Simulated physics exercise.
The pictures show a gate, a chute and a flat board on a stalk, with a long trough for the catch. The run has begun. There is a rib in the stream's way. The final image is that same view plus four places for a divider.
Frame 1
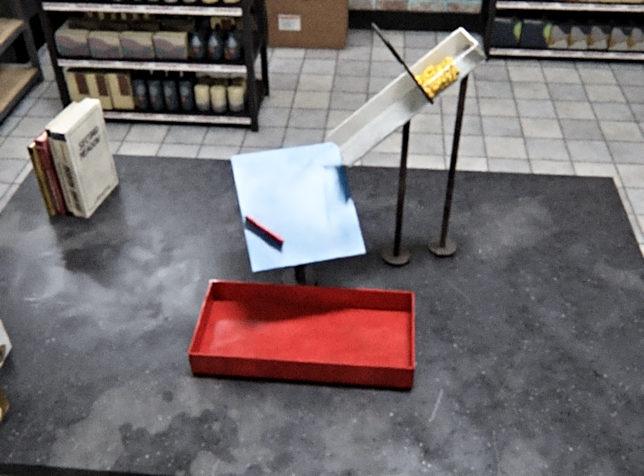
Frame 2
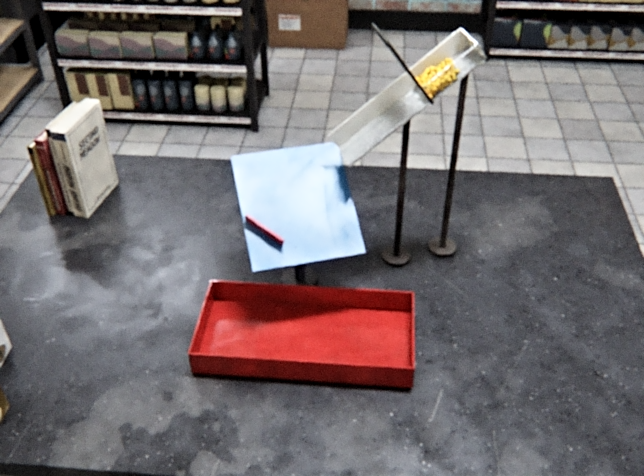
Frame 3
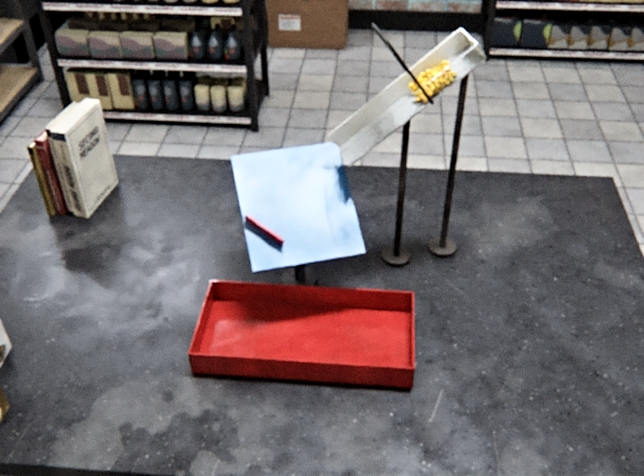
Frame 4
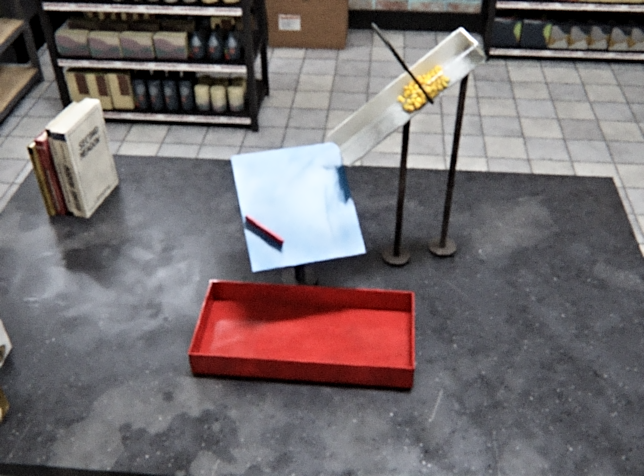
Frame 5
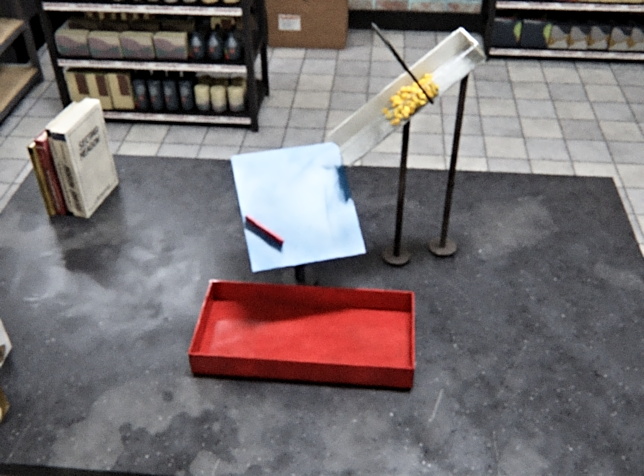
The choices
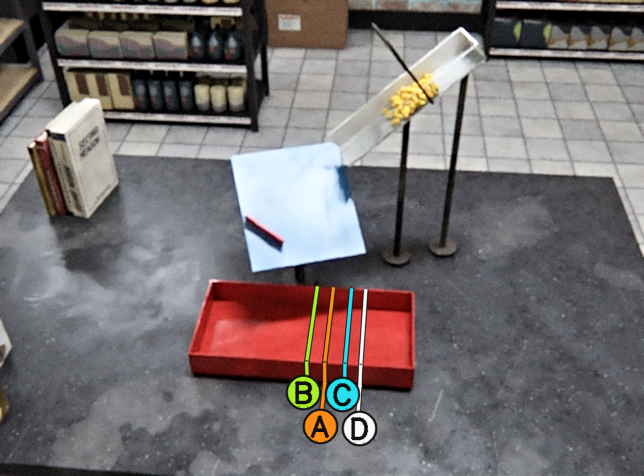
At first, small yellow pieces sit bunched near the top of a pale sloping chute, above a tilted light-blue board with a red rib and an empty red trough. Then the pieces slide down and to the left past a thin dark bar, spreading a little, still on the chute's upper part.
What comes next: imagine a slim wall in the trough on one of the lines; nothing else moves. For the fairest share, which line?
Use line B.
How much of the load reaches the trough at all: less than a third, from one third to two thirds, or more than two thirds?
More than two thirds.
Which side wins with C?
Left.
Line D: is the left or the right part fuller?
The left side.
On the marked copy, line A crosses the front rim at (324, 362); line B crosses the front rim at (306, 361); line C crosses the front rim at (345, 364); line D crosses the front rim at (360, 365).
With A, of what is caught, the bulk on the left of the divider, a small share on the right.
With B, of what is caught, close to half on the left of the divider, close to half on the right.
With C, of what is caught, all but a few on the left of the divider, only a few on the right.
With D, of what is caught, all but a few on the left of the divider, a small share on the right.
